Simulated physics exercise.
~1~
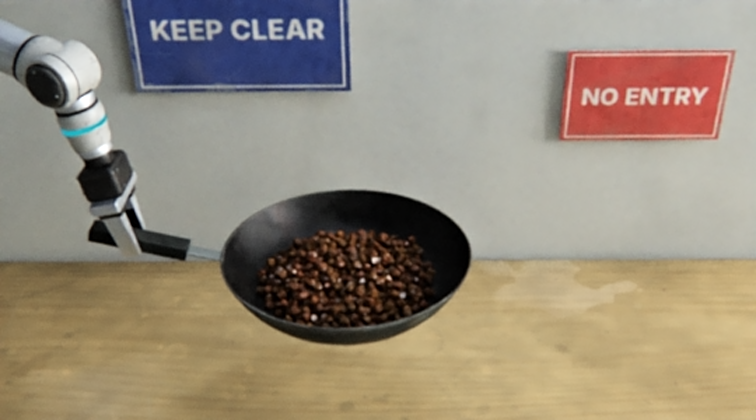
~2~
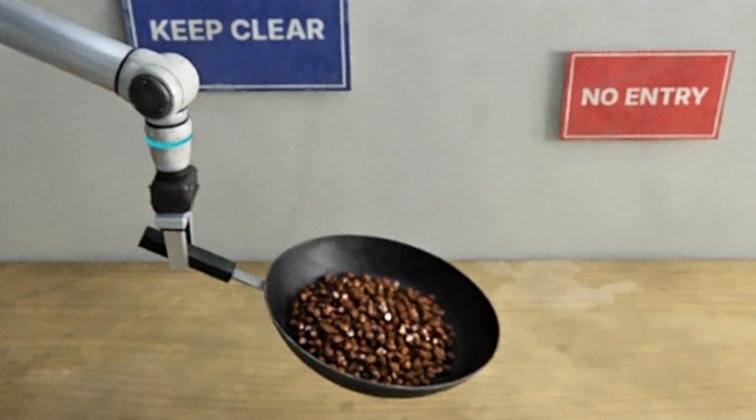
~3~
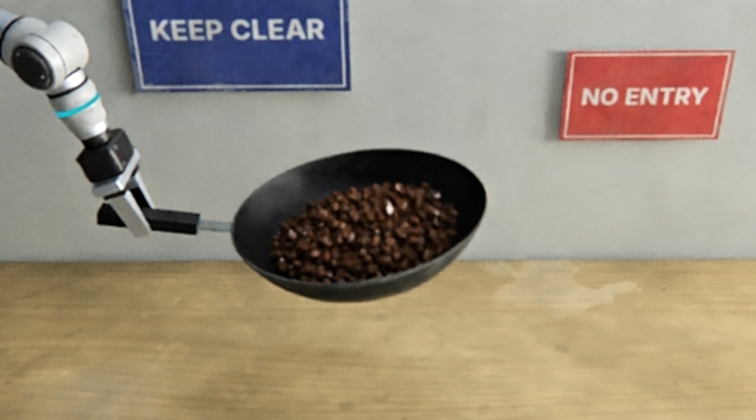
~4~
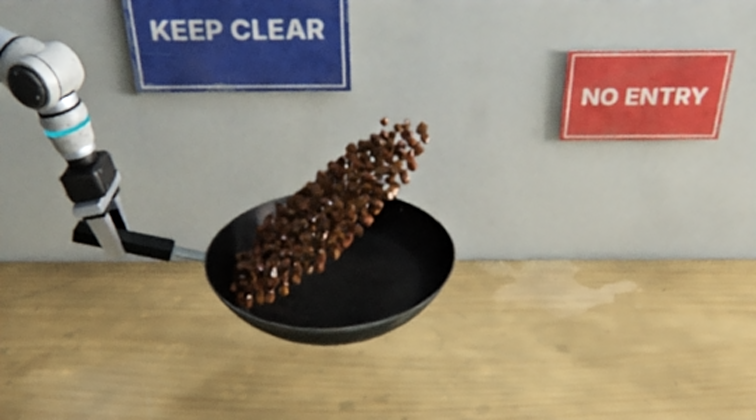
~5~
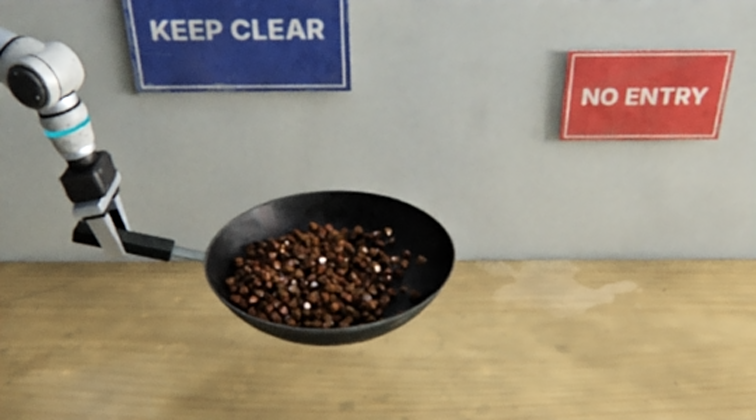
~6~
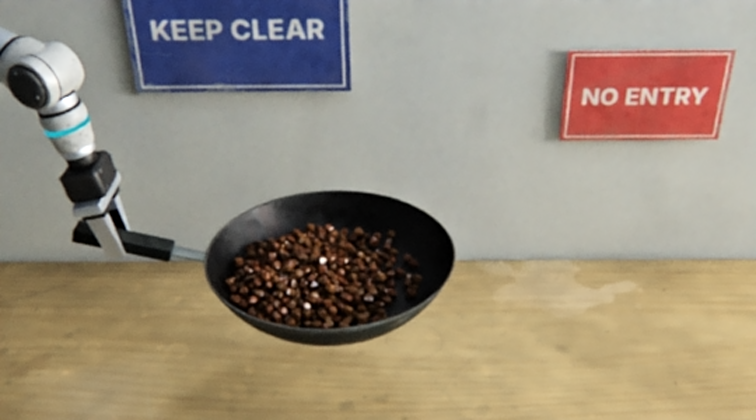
At the start, a robotic arm on the left holds a black frying pan heaped with small brown pellets above a wooden surface, with blue and red signs on the wall behind. The arm moves the pan right and down, its far side dipping. It then swings the pan back up and to the left, tipping the far rim upward. As the pan drops back, the pellets rise out of it in a slanting stream. They fall back into the pan and settle in a pile, and the arm holds still, with none seen on the table.
